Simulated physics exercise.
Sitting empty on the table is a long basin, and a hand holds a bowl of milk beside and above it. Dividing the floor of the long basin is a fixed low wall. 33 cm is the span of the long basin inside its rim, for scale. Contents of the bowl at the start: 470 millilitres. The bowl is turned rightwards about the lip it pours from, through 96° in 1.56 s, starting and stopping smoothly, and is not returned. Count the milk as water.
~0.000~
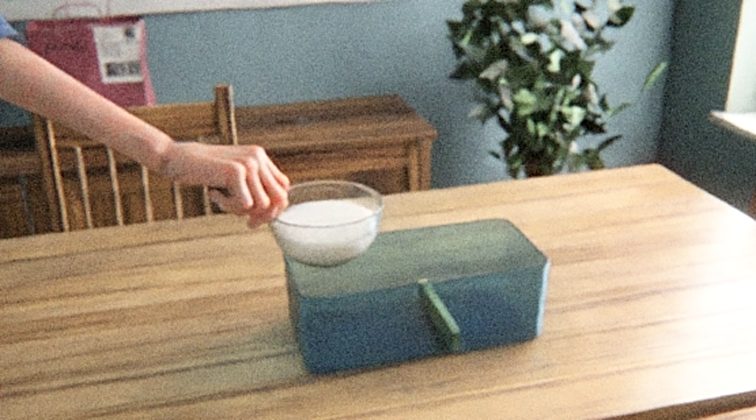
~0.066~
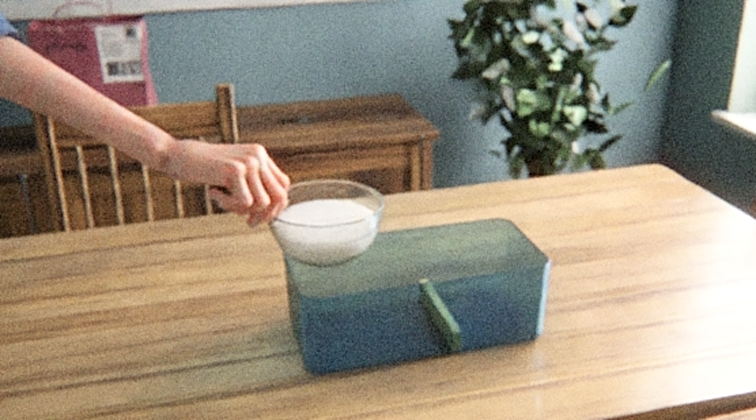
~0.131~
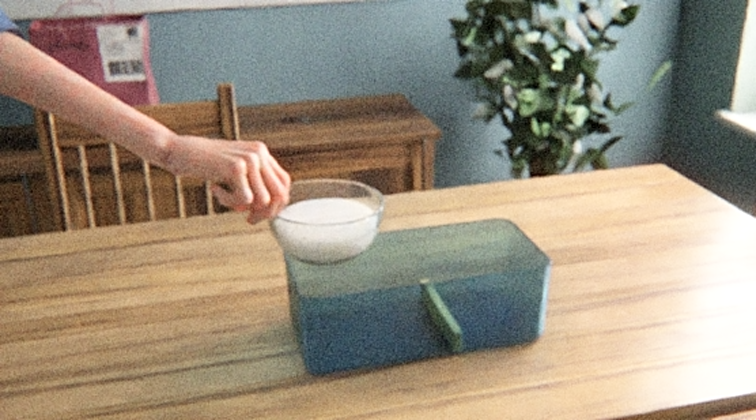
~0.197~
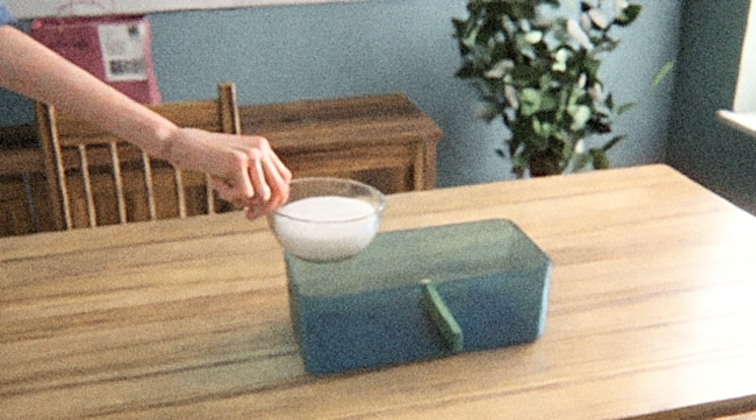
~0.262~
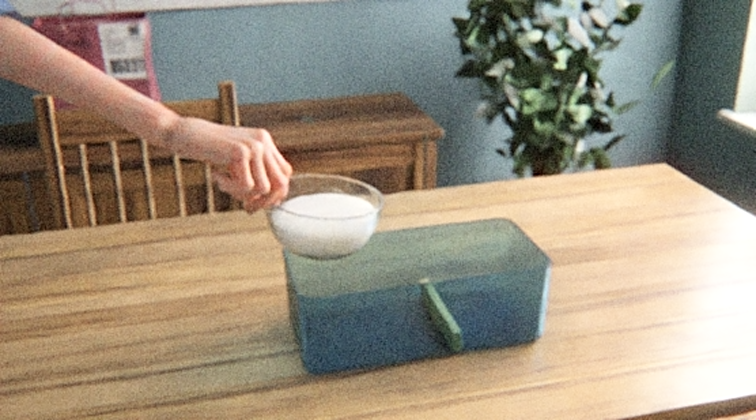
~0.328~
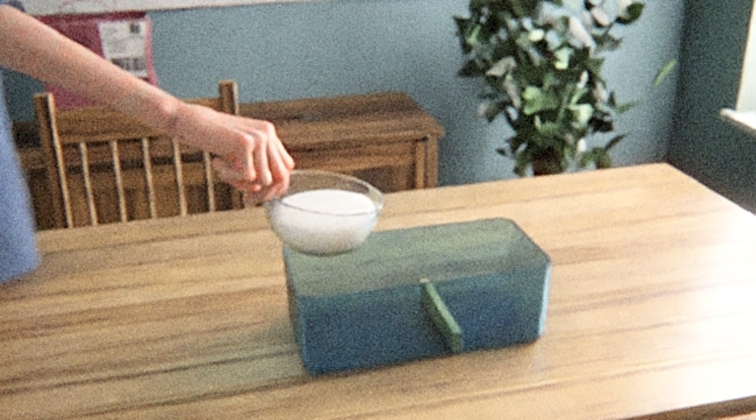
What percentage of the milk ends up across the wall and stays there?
About 63 per cent.
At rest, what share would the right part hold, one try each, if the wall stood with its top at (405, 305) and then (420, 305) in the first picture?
95 per cent first, 90 per cent second.
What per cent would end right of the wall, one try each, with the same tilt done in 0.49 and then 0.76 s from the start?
In turn about 60 and 70 per cent.
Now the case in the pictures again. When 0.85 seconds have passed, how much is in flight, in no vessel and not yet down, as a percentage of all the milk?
I'd put it at about 24 percent.
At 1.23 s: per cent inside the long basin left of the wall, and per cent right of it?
Near 24 on the left, 52 on the right.
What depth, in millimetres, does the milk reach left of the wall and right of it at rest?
On the left it stands about 6 mm, on the right about 16 mm.
After 0.85 s the tilt is 55° and 68 per cent is still to pour, 8 is left of the wall and 0 right of it.
After 1.23 s the tilt is 86° and 9 per cent is still to pour, 25 is left of the wall and 53 right of it.
After 1.63 s the tilt is 96° and 0 per cent is still to pour, 37 is left of the wall and 63 right of it.
After 2.06 s the tilt is 96° and 0 per cent is still to pour, 36 is left of the wall and 63 right of it.
In the end 36 per cent lies left of the wall, 63 right of it and 1 outside.
